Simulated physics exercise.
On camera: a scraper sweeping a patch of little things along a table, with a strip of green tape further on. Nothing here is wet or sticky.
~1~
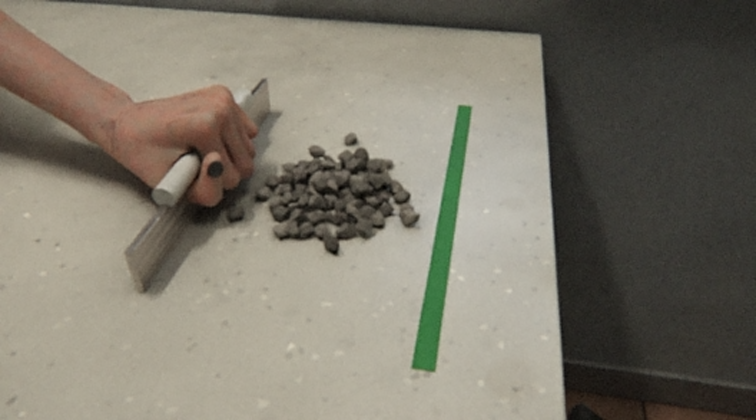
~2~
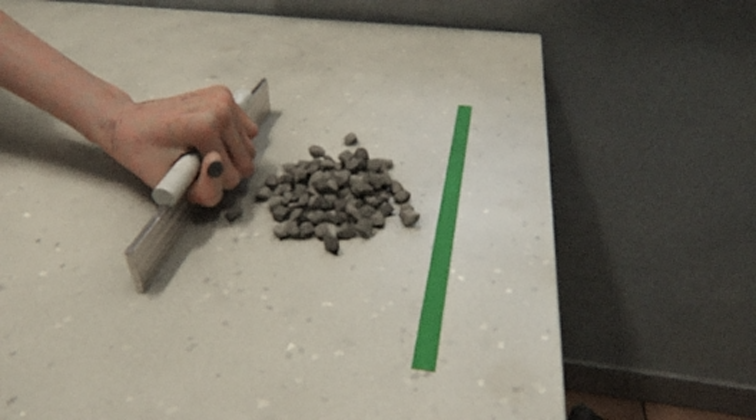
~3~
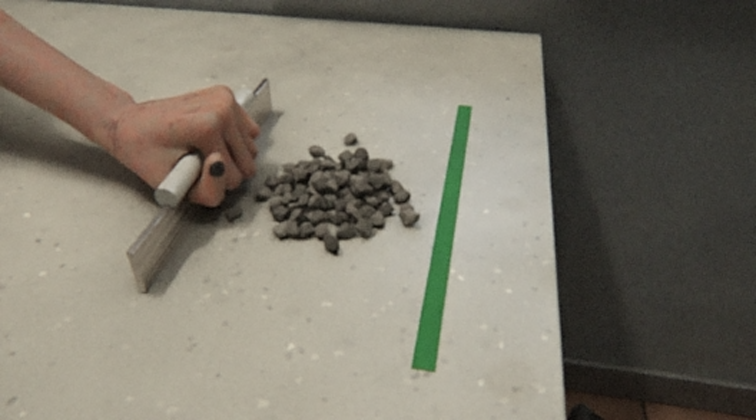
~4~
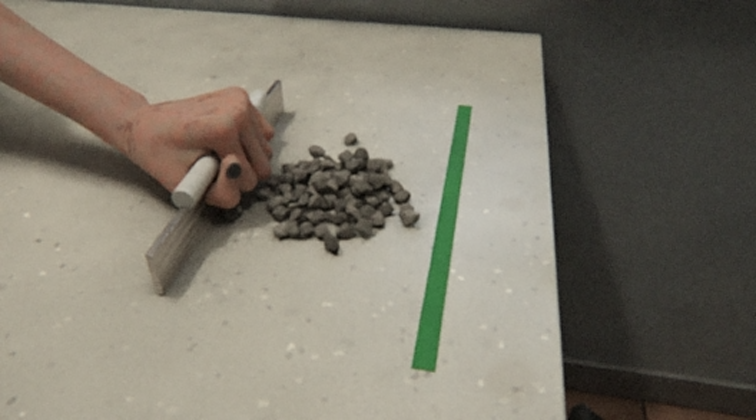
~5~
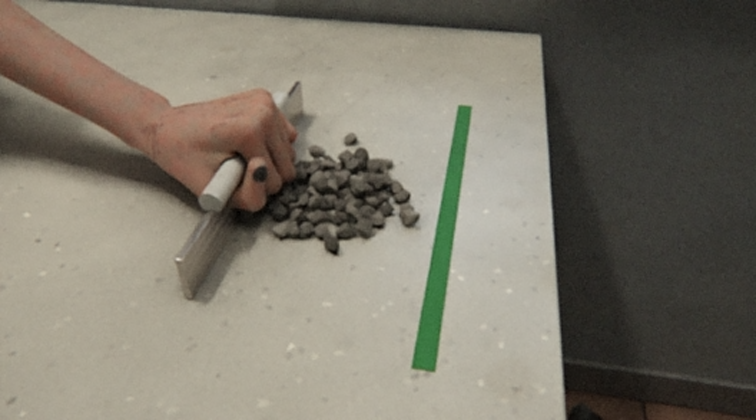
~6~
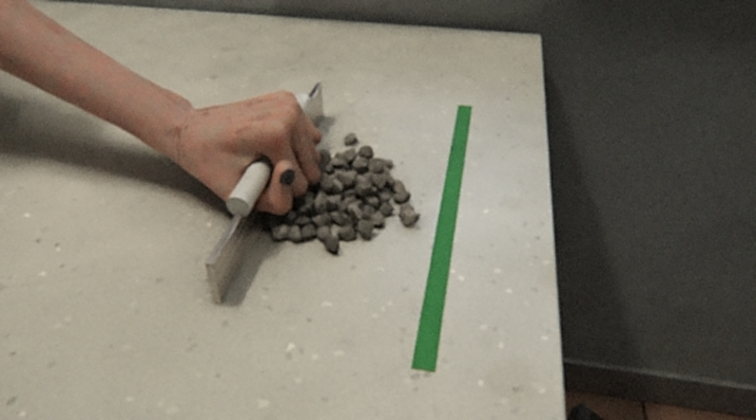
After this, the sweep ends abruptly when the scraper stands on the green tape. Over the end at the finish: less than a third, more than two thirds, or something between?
Lost: Under a third of the heap.
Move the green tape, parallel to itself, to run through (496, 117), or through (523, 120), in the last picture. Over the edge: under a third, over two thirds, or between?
One: The middle third. Two: Above two thirds.
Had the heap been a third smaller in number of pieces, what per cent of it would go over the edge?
It comes to 0 per cent or so.
Soon, scraper still moving, near (371, 164); heap all on the table, its front near (468, 220).
A while on, scraper stopped at the green tape; heap all on the table, its front near (556, 213).
Towards the end, scraper stopped at the green tape; heap a stray few over the edge.
Finally, scraper stopped at the green tape; heap a stray few over the edge.
